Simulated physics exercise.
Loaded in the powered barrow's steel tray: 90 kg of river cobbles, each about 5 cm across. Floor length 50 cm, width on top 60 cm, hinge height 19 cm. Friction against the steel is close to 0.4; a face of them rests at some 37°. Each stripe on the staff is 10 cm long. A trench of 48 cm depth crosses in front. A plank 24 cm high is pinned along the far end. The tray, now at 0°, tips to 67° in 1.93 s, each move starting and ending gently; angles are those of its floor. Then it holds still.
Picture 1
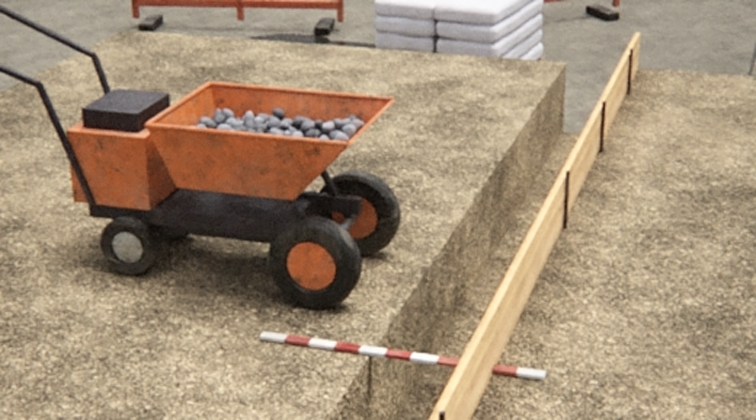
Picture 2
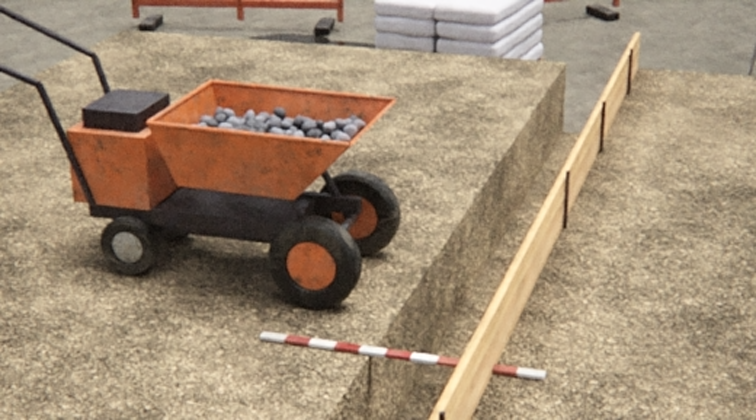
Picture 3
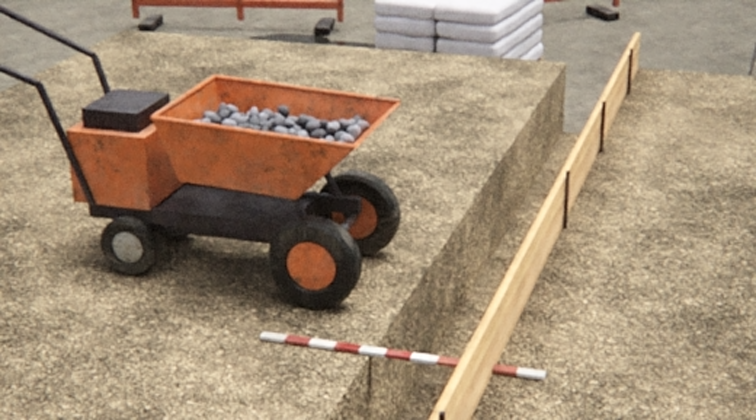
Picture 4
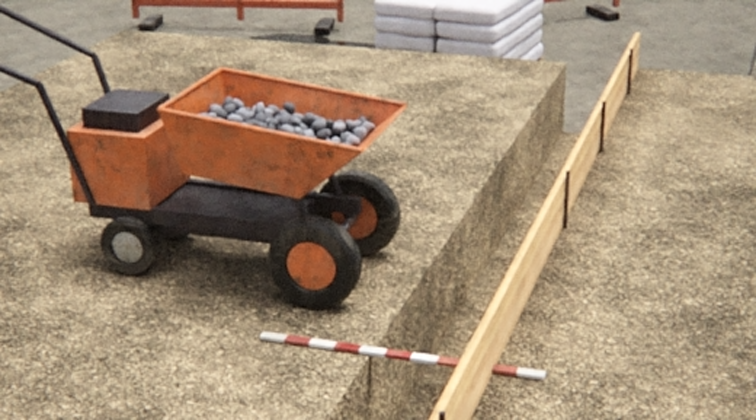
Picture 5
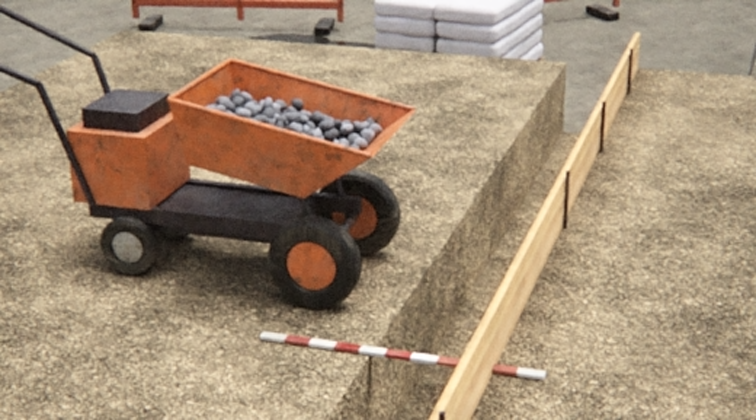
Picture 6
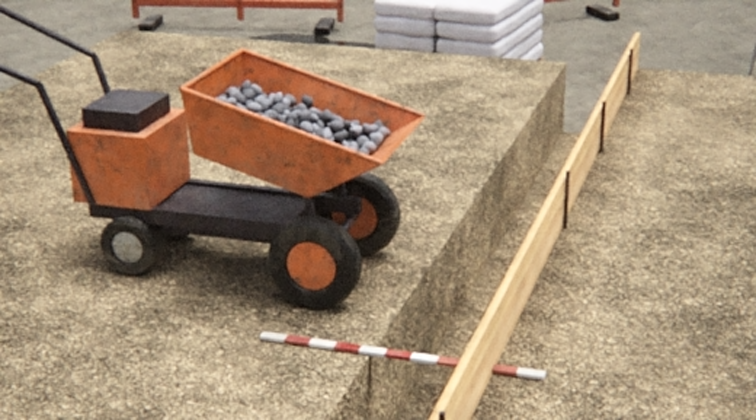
An orange powered barrow stands still while its tray of grey stones tilts toward the right.
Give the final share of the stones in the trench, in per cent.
Close to 100 in a hundred.
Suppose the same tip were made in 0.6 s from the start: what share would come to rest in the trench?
In that case some 85 per cent.
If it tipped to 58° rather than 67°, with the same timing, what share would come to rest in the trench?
In that case some 90 per cent.
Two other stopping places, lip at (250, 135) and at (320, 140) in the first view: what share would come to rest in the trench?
Near 90 per cent from the first place, 100 from the second.
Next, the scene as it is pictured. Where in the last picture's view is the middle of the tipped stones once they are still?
Near (479, 384).
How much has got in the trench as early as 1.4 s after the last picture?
About 50 per cent by then.
Then, 0.9 s after the last picture the floor is at 57°, 100 % in the tray; the foremost stones are at (445, 216).
Then, 1.4 s after the last picture the floor is at 67°, 49 % in the tray, 50 % in the trench; the foremost stones are at (516, 314).
Then, 1.8 s after the last picture the floor is at 67°, 17 % in the tray, 82 % in the trench; the foremost stones are at (520, 380).
Then, 3.7 s after the last picture the floor is at 67°, 0 % in the tray, 100 % in the trench; the foremost stones are at (525, 371).
